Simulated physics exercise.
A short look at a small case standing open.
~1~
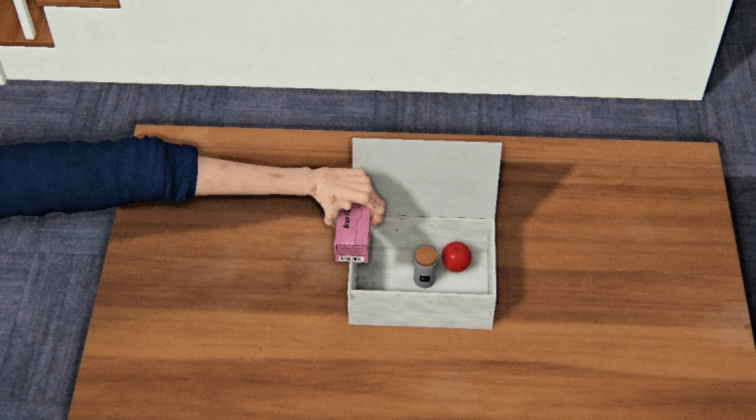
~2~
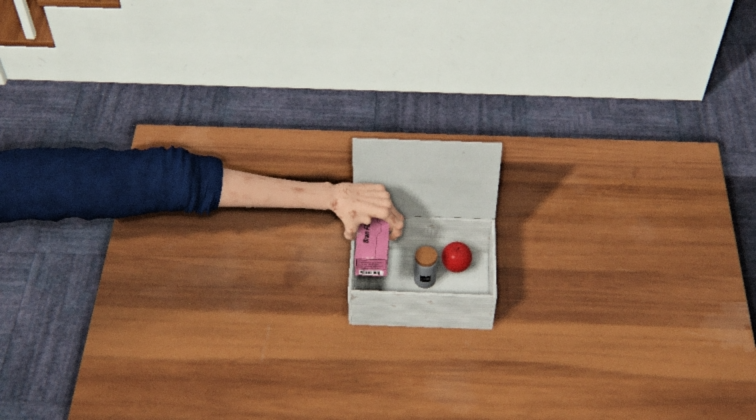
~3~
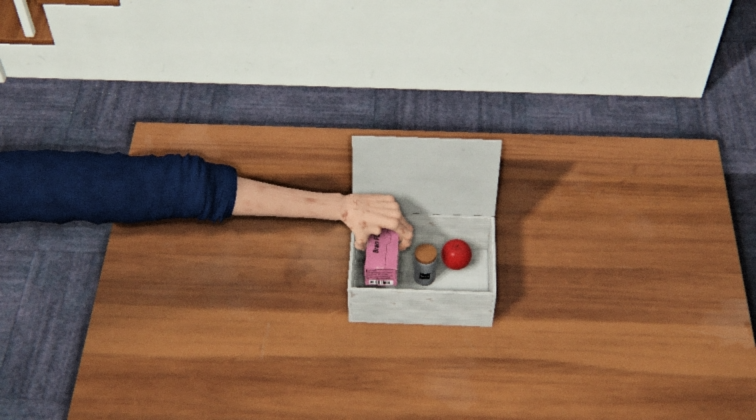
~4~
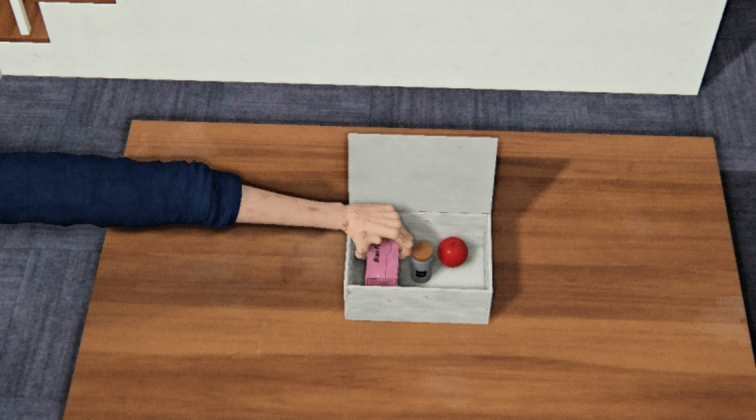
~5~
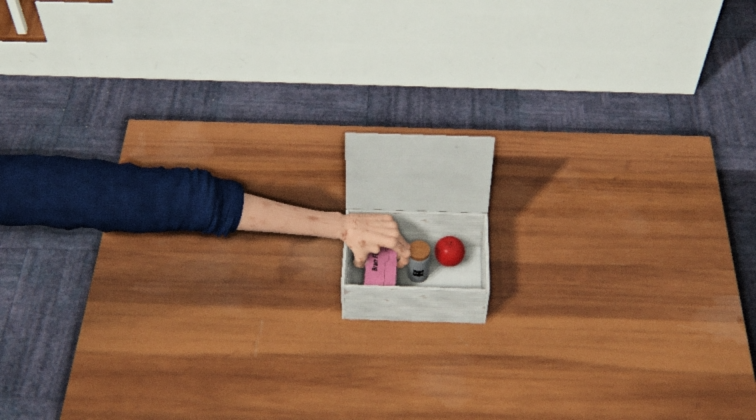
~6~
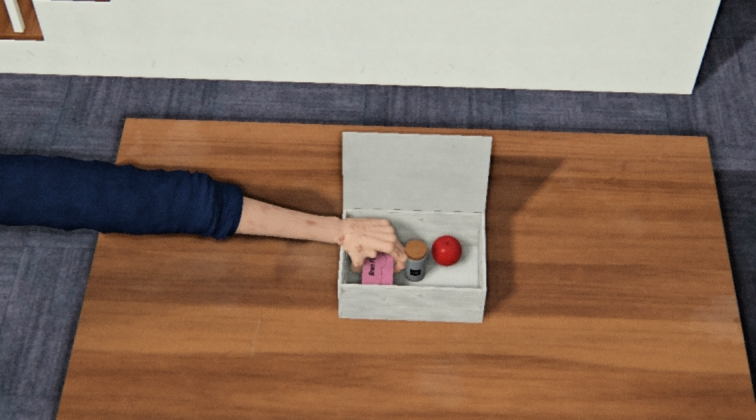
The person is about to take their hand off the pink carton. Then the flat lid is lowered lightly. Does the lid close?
Outcome: The lid sits on the rim.
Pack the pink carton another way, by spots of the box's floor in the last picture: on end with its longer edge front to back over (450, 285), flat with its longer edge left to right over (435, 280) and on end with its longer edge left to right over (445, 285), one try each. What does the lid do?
First, it stays ajar; second, it closes; third, it is held up.
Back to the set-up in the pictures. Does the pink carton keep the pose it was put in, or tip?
It stays as placed.
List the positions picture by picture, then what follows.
The first frame shows coming down; pink carton (354, 223); grey shaker (425, 267).
The second frame shows coming down; pink carton (373, 237); grey shaker (426, 267).
The third frame shows coming down; pink carton (383, 247); grey shaker (425, 265).
The fourth frame shows coming down; pink carton (383, 256); grey shaker (421, 262).
The fifth frame shows coming down; pink carton (381, 265); grey shaker (419, 262).
The sixth frame shows in place under the hand; grey shaker (416, 261).
Then, 1.40 s past the last view, lid 73° above the rim.
Then, 1.90 s past the last view, lid 26° above the rim.
Finally, lid shut; all 3 still in place. Final places as the last picture's camera would see them, pink carton near (378, 269).
